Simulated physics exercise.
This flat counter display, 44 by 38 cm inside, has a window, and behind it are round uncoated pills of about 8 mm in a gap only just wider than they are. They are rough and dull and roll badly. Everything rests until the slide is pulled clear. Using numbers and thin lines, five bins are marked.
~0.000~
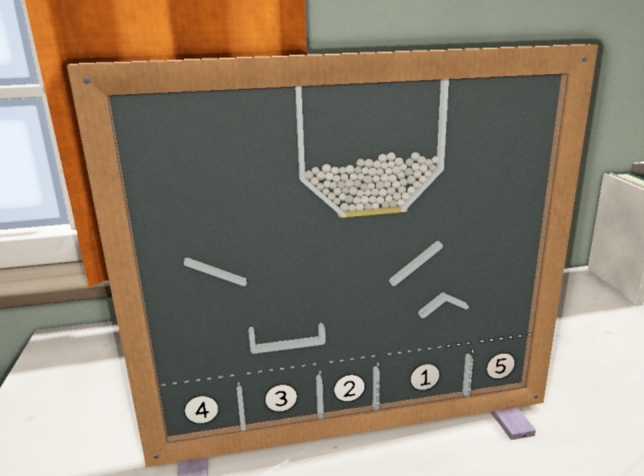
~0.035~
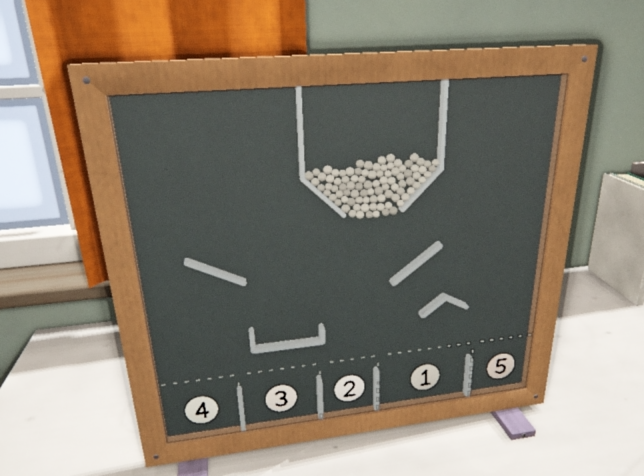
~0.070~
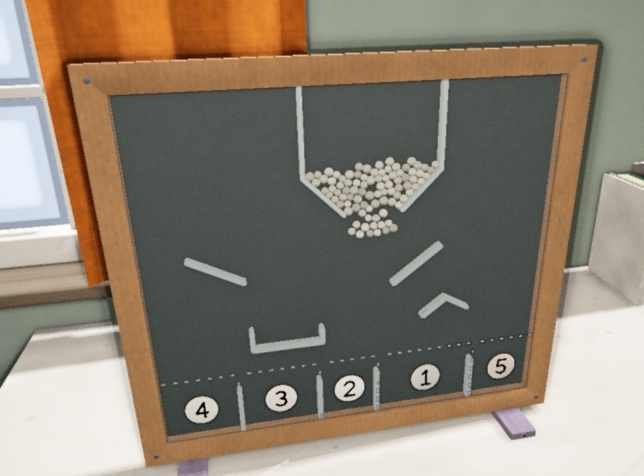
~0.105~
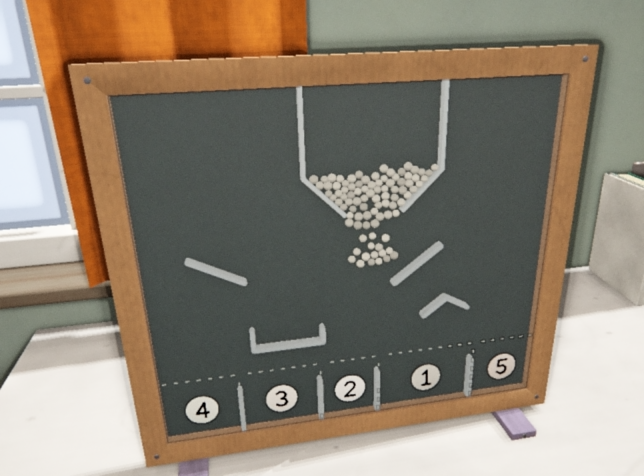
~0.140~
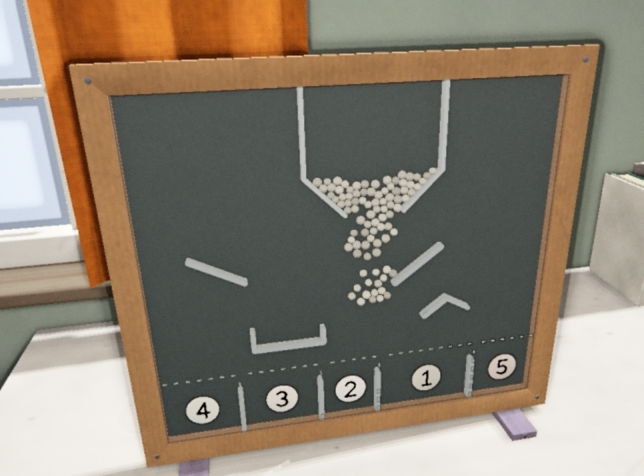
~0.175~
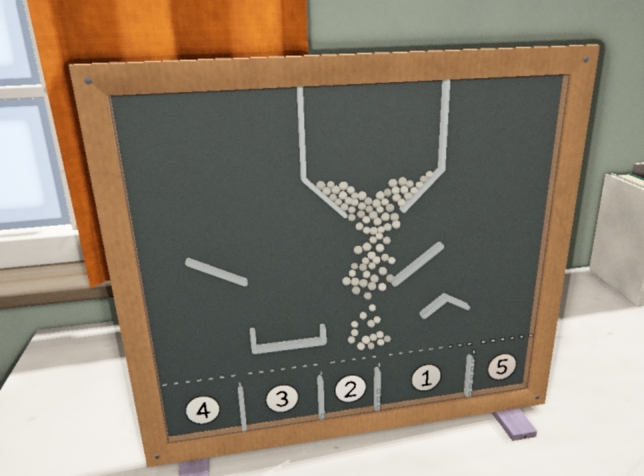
On a wood-framed dark board with numbered sections along the bottom, a yellow strip closing a funnel of small white balls disappears, and the balls pour downward in a widening stream, passing between angled bars toward the lower dividers.
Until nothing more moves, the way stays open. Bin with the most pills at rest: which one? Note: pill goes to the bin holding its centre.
Most pills at rest: 2.
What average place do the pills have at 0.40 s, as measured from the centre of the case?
About 1 cm right and 14 cm below.
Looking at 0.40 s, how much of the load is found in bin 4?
Roughly 0 per cent.
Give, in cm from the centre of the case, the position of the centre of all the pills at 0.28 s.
1 cm right, 8 cm below.
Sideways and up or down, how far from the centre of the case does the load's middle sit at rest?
Right: About 1 cm; below: About 16 cm.
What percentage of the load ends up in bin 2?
Around 75 %.
After 0.28 s, no. 1, 5 %, no. 2, 40 %.
After 0.40 s, no. 1, 10 %, no. 2, 70 %.
After 0.62 s, no. 1, 20 %, no. 2, 75 %.
All still by 1.6 s, no. 1, 20 %, no. 2, 75 %, no. 3, 0 %, no. 4, 0 %, no. 5, 0 %.
